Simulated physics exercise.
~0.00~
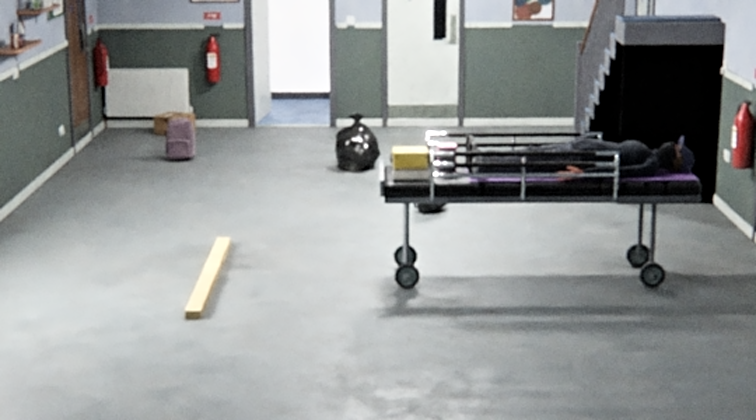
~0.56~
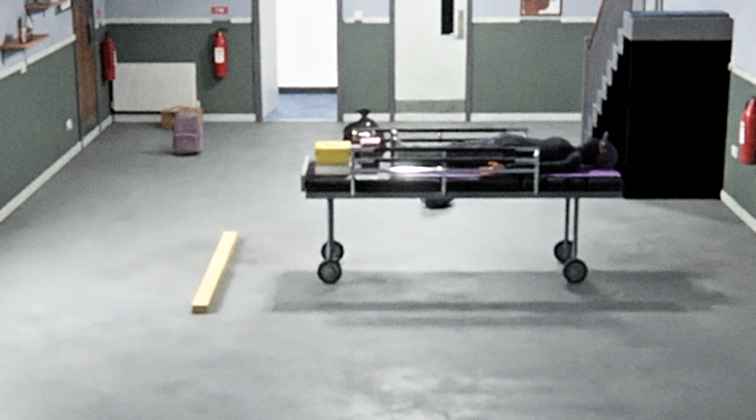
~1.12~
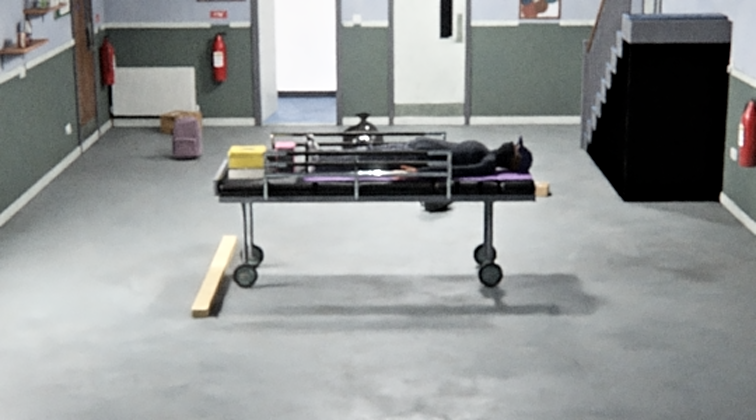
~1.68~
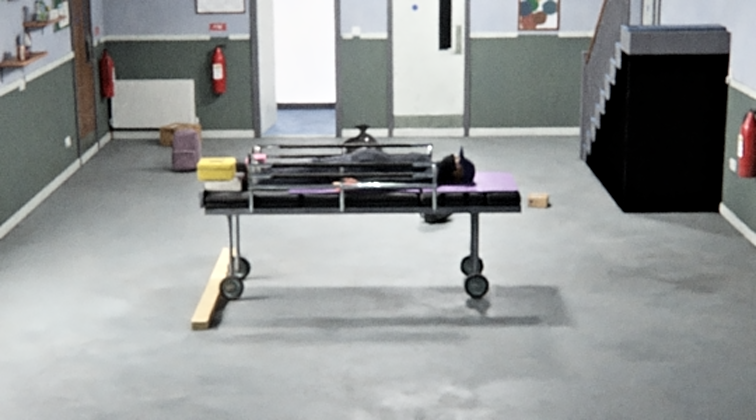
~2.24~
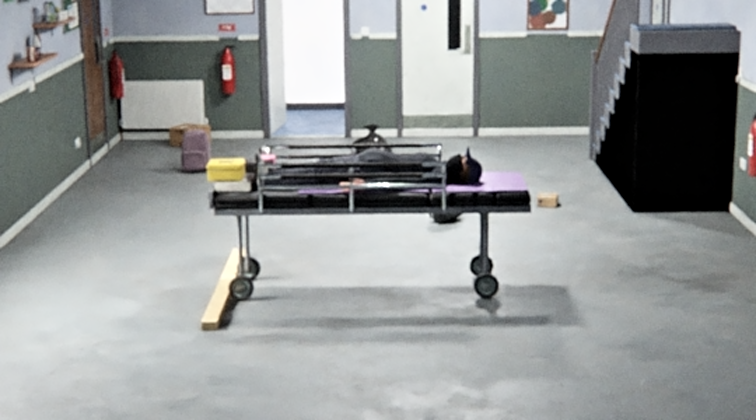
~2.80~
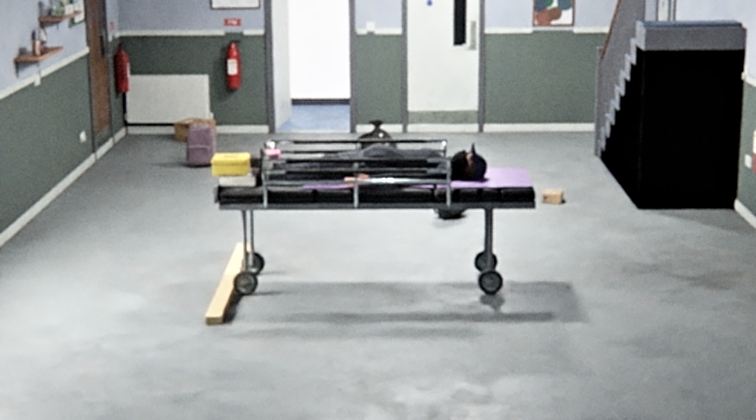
A gurney carrying a dark figure rolls left and stops at a wooden strip, everything still aboard.
